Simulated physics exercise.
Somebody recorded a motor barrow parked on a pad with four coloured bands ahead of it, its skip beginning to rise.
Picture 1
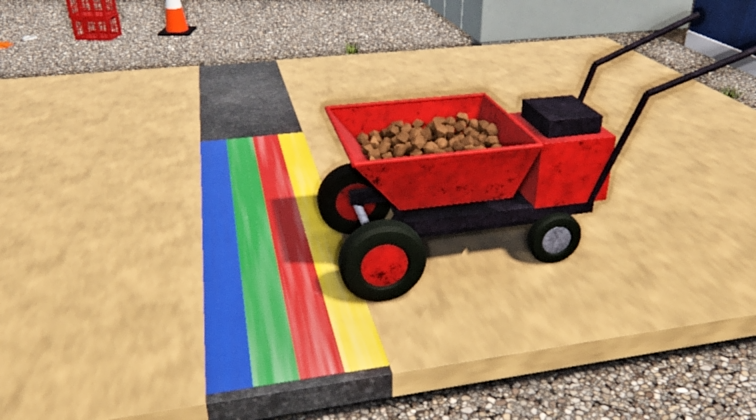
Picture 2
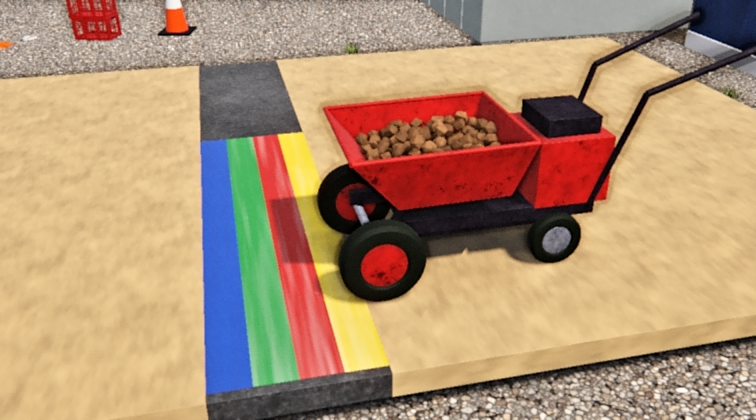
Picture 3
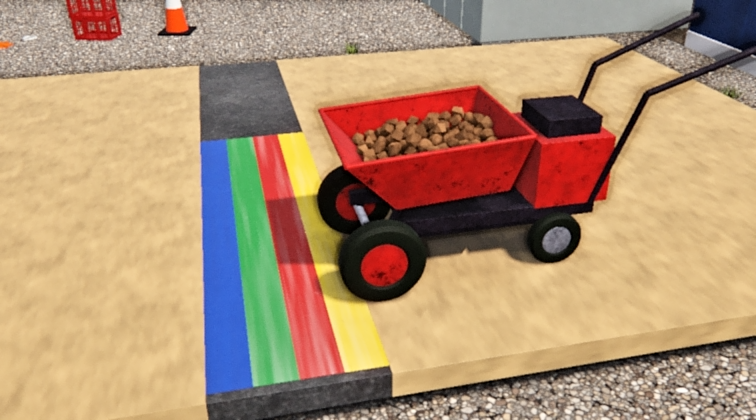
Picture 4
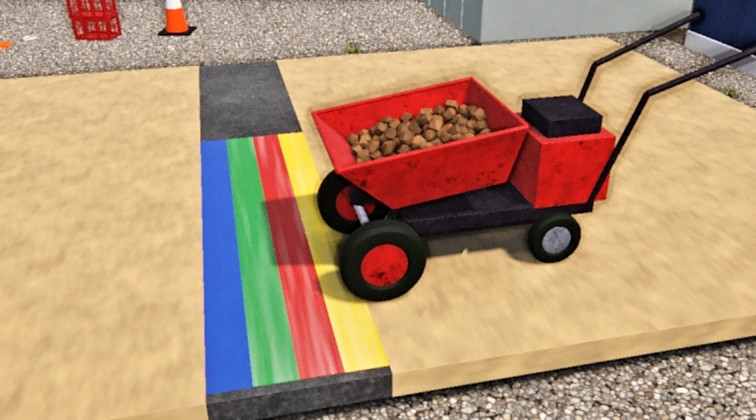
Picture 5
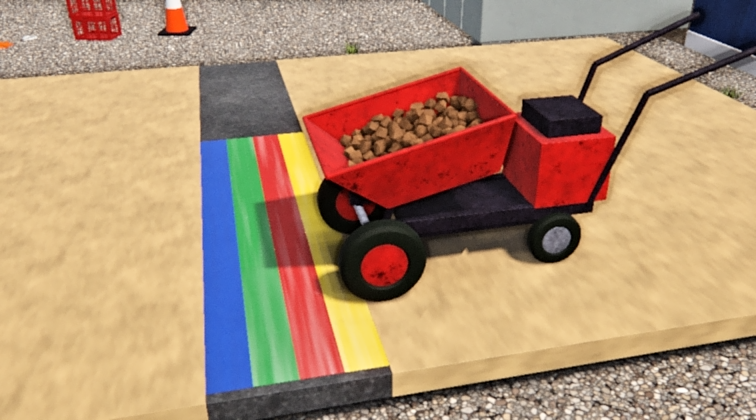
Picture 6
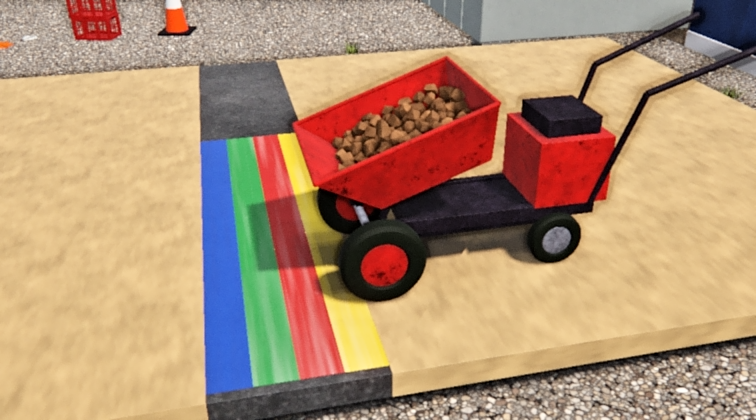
A red motor barrow with black handles and a skip full of brown clods stands on a sandy-coloured pad edged by gravel, seen from slightly above and to one side. To its left, blue, green, red and yellow bands run between dark grey blocks, with an orange cone and red crate behind. The skip starts level, then its rear steadily rises and its front lip dips leftward, while the wheels and camera stay still.
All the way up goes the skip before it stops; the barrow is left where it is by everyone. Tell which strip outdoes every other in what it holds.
The blue strip holds the most.
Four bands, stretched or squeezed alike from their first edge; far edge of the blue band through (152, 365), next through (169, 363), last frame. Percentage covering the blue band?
Roughly 30 percent first, then roughly 40 percent.
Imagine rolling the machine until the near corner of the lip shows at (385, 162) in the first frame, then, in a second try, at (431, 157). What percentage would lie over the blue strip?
You'd get 30 in a hundred the first time and 20 in a hundred the second.
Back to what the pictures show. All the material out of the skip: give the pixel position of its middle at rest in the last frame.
I'd put the middle somewhere around (208, 279).
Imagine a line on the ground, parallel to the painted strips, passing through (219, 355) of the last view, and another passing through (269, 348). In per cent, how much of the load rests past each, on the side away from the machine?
I'd say some 50 in a hundred, and after that 90 in a hundred.
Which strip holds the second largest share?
Second place goes to that green strip.
Just after the last frame, skip tipped steeply; every one in the skip.
A moment on, skip tipped right over; roughly two thirds in the skip; about a tenth over the green strip; roughly a quarter over the blue strip; just a few falling; just a few off the paint.
Further on, skip tipped right over; about a tenth in the skip; roughly a quarter over the green strip; roughly a third over the blue strip; roughly a third off the paint.
When it is over, skip tipped right over; just a few in the skip; not one over the yellow strip; just a few over the red strip; roughly a quarter over the green strip; roughly a third over the blue strip; roughly half off the paint.
